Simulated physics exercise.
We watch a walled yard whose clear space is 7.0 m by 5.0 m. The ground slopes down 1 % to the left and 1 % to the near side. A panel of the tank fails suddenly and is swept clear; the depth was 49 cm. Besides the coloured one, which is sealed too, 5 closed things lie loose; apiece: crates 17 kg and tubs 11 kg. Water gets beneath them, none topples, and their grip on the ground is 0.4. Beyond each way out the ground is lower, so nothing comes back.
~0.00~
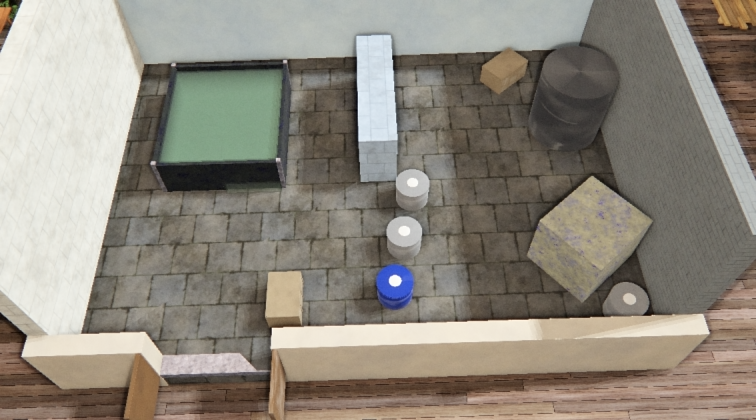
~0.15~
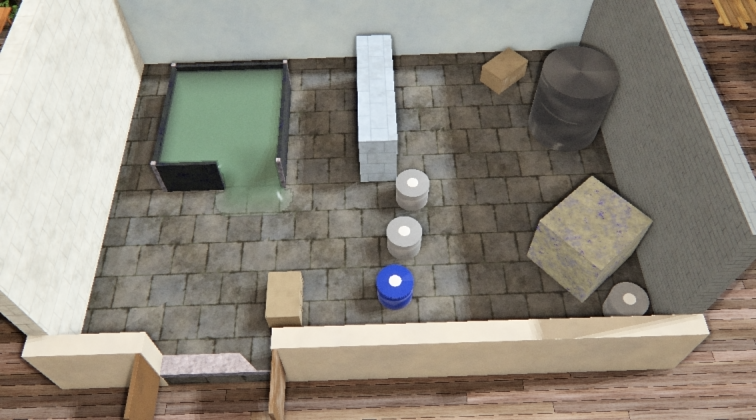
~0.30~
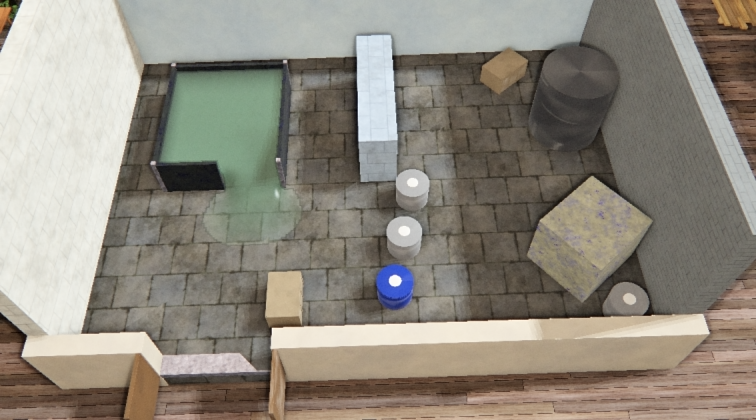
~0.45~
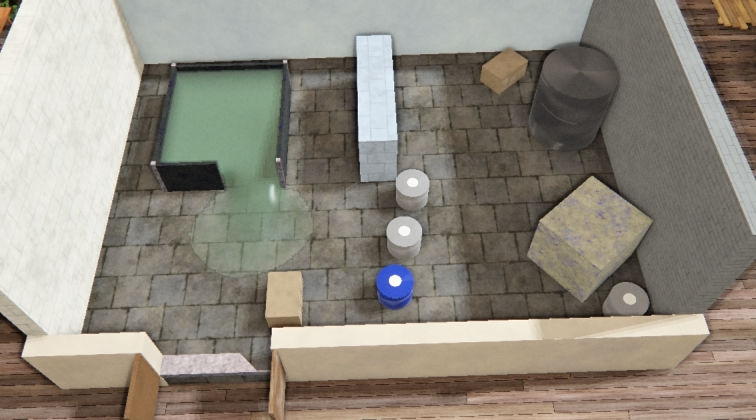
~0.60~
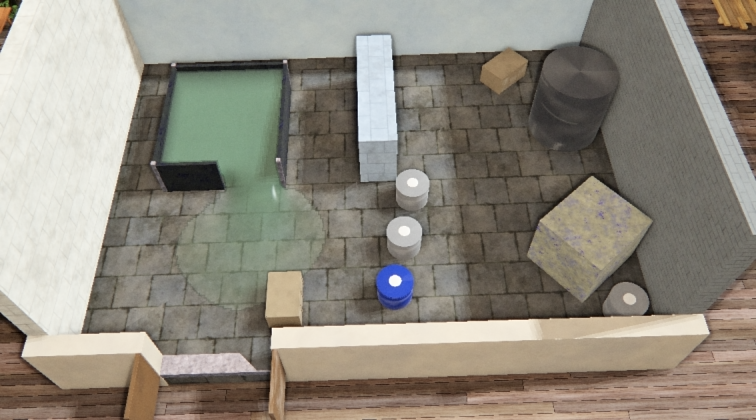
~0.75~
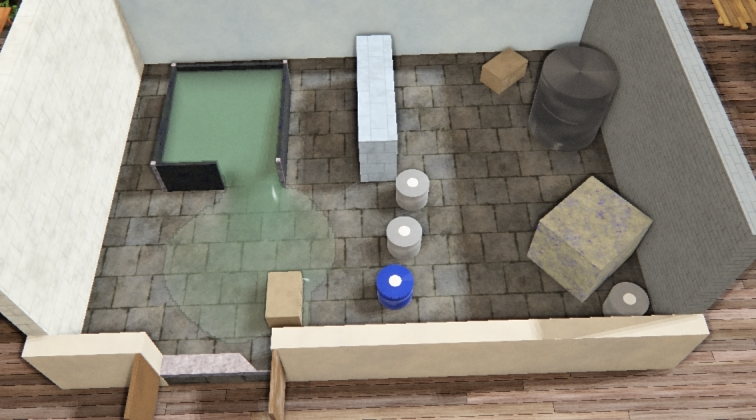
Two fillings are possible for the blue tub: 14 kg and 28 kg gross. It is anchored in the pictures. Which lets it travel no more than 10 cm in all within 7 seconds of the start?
For it, only the higher weight holds it.
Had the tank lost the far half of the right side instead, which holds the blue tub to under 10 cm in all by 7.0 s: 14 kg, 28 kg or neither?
In that case the smaller load will do.
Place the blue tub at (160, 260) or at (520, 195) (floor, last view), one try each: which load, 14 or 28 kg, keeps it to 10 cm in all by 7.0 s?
In turn: Either load holds; either load holds.
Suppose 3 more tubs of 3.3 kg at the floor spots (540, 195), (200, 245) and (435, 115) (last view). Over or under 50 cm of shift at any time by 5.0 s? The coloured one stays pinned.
In turn: Short of it, past it, short of it.
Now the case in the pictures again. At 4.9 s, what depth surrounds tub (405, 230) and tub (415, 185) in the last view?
About 3 and 1 cm.
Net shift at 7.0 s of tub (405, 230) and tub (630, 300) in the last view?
In turn: 0 cm, 40 cm.
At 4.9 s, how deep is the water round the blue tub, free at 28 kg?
About 6 cm.
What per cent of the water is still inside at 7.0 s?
About 68 per cent.
After 1.4 s the blue tub would be 0 cm from its start with 14 kg and 0 cm from its start with 28 kg; 2 cm of water round it then.
After 3.1 s the blue tub would be 68 cm from its start with 14 kg and 0 cm from its start with 28 kg; 7 cm of water round it then.
After 4.9 s the blue tub would be 88 cm from its start with 14 kg and 0 cm from its start with 28 kg; 6 cm of water round it then.
After 7.0 s the blue tub would be 88 cm from its start with 14 kg and 0 cm from its start with 28 kg; 4 cm of water round it then.
